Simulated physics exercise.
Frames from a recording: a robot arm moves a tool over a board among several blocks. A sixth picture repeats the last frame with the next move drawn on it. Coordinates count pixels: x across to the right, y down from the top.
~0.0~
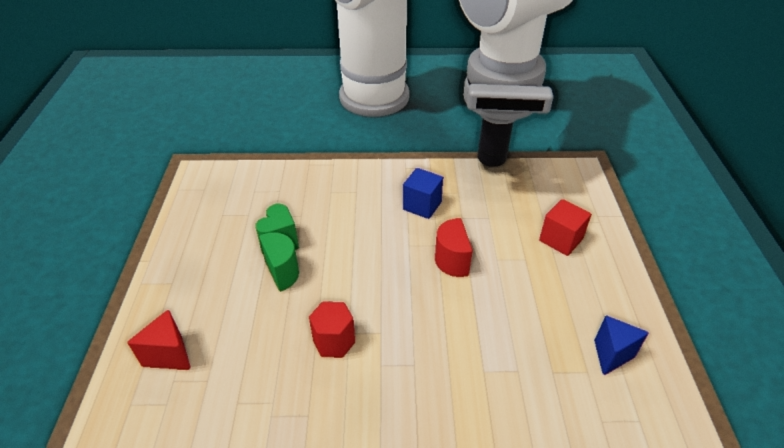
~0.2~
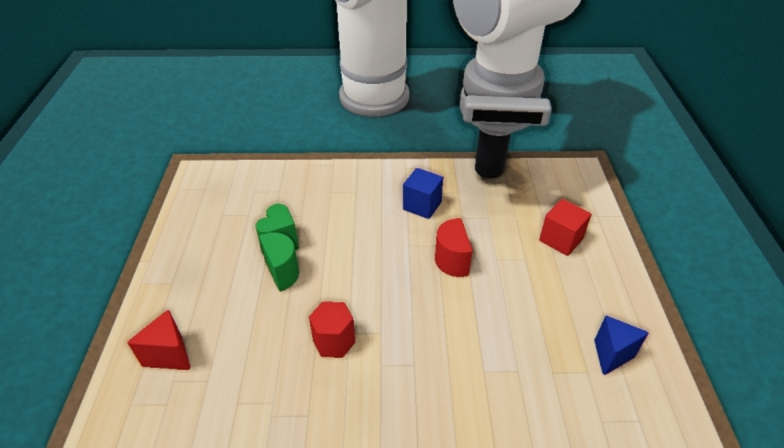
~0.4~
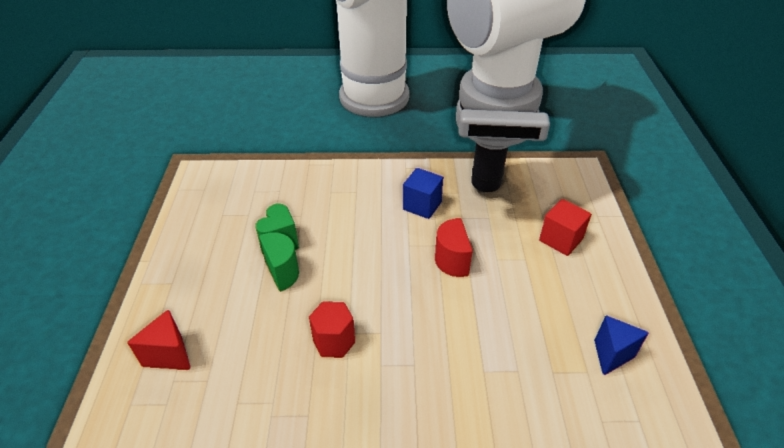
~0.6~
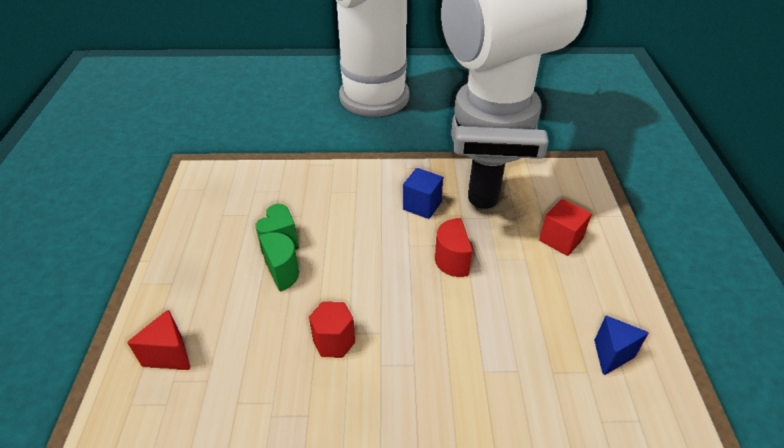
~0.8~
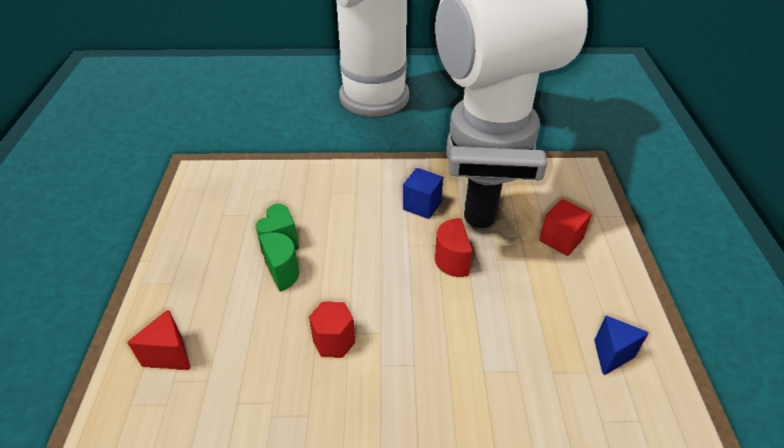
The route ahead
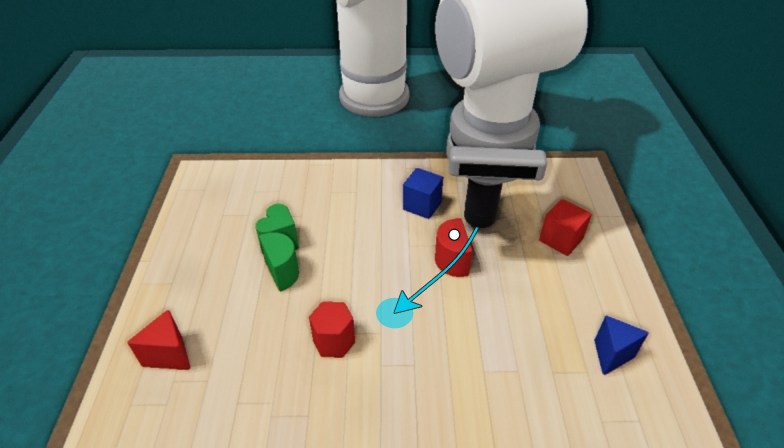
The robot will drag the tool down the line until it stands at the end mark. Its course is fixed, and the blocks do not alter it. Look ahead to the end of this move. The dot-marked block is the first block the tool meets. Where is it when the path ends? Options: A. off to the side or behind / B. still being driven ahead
My answer is option B.
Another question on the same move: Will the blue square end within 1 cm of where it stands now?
I'd say yes.
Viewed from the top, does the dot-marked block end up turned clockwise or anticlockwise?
Looking down, my answer is that the dot-marked block rotates anticlockwise.
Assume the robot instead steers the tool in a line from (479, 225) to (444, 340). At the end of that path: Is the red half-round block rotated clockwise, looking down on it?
Yes.
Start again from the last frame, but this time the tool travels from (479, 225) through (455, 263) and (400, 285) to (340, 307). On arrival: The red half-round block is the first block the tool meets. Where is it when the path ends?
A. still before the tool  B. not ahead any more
Answer: A.
The line goes from (479, 225) by way of (446, 269) to (395, 313); the dot is on the red half-round block.
What follows on the original path. One third of the way, tool at (461, 248); red half-round block at (442, 246), turned 25° anticlockwise.
Two thirds of the way, tool at (430, 277); red half-round block at (408, 276), turned 30° anticlockwise.
At the end, tool at (395, 306); red hexagon unmoved; blue square unmoved; red half-round block at (368, 306), turned 30° anticlockwise.
